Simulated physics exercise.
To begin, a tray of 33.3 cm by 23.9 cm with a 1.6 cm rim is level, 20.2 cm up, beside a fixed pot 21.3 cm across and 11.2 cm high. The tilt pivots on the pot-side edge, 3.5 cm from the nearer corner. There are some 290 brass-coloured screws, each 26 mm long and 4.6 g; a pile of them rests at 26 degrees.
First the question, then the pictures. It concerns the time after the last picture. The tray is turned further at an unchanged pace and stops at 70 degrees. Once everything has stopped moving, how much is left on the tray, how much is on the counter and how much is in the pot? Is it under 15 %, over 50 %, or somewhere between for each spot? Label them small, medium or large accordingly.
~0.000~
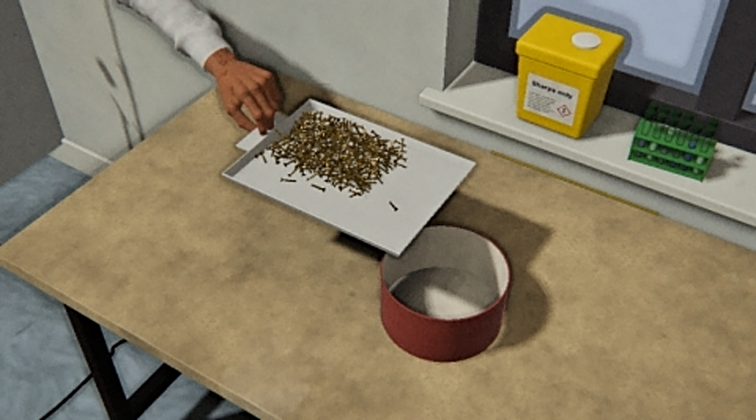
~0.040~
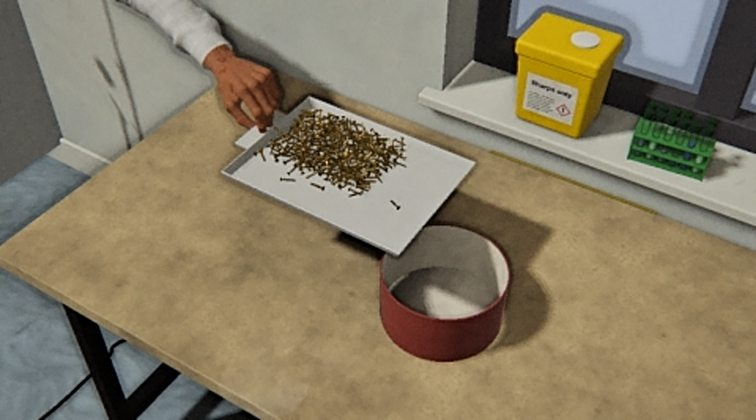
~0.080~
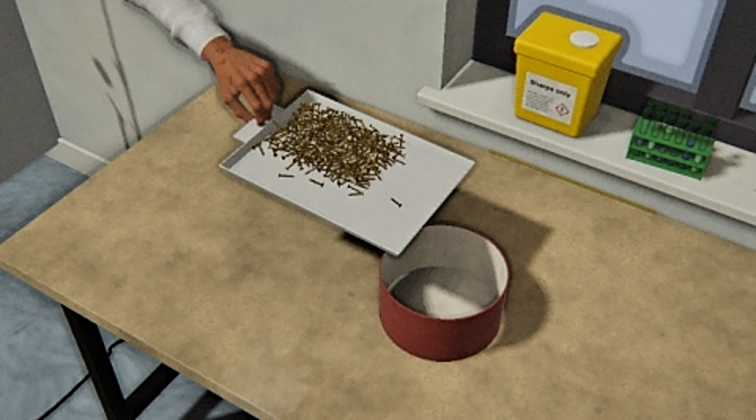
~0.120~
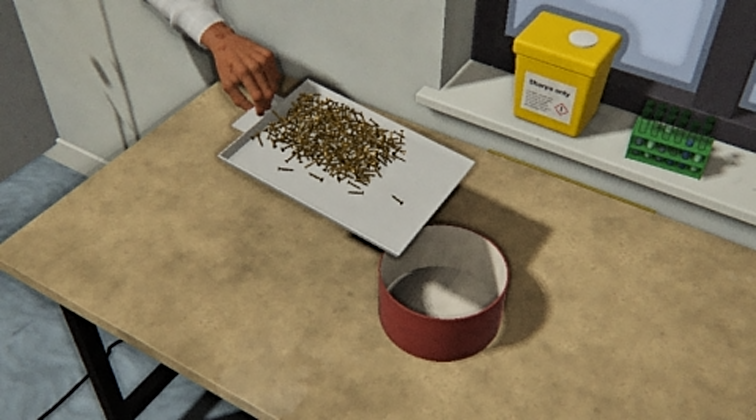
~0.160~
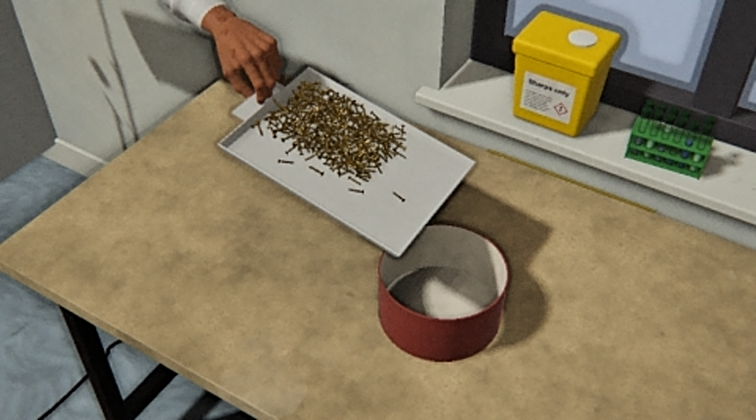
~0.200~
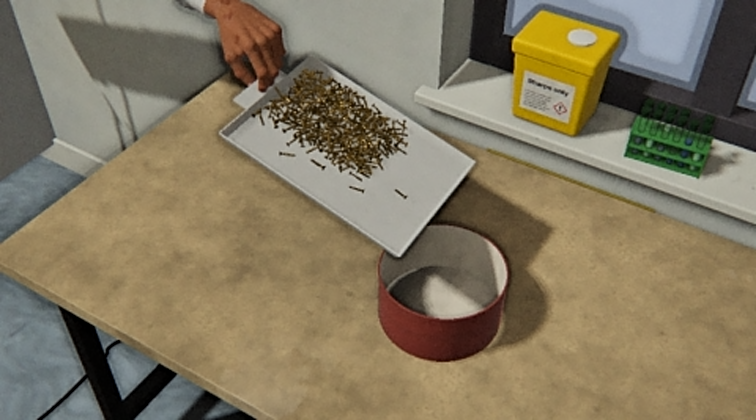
Tray - small, counter - medium, pot - large.
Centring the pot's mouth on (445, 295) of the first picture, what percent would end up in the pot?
Roughly 55 per cent.
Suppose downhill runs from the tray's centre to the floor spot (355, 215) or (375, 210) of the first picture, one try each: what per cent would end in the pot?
Approximately 5 percent, then 20 percent.
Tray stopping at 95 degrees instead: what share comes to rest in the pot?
That would give about 60 per cent.
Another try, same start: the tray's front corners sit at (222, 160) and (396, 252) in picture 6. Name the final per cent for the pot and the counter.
Pot 10; counter 90.
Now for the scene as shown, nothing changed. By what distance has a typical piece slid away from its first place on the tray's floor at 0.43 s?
Displacement on the tray: Roughly 3 cm.
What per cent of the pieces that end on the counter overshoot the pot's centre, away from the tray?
Around 100 in a hundred.
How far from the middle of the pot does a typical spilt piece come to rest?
Some 24 cm, give or take.
Then, at 0.43 s, tilt 44 degrees; the tray holds 100 %, the pot 0 %.
After 0.58 s, tilt 62 degrees; the tray holds 100 %, the pot 0 %.
After 0.86 s, tilt 70 degrees; the tray holds 0 %, the pot 60 %.
In the end, at 2.3 s, tray 0 %, counter 35 %, pot 65 %.
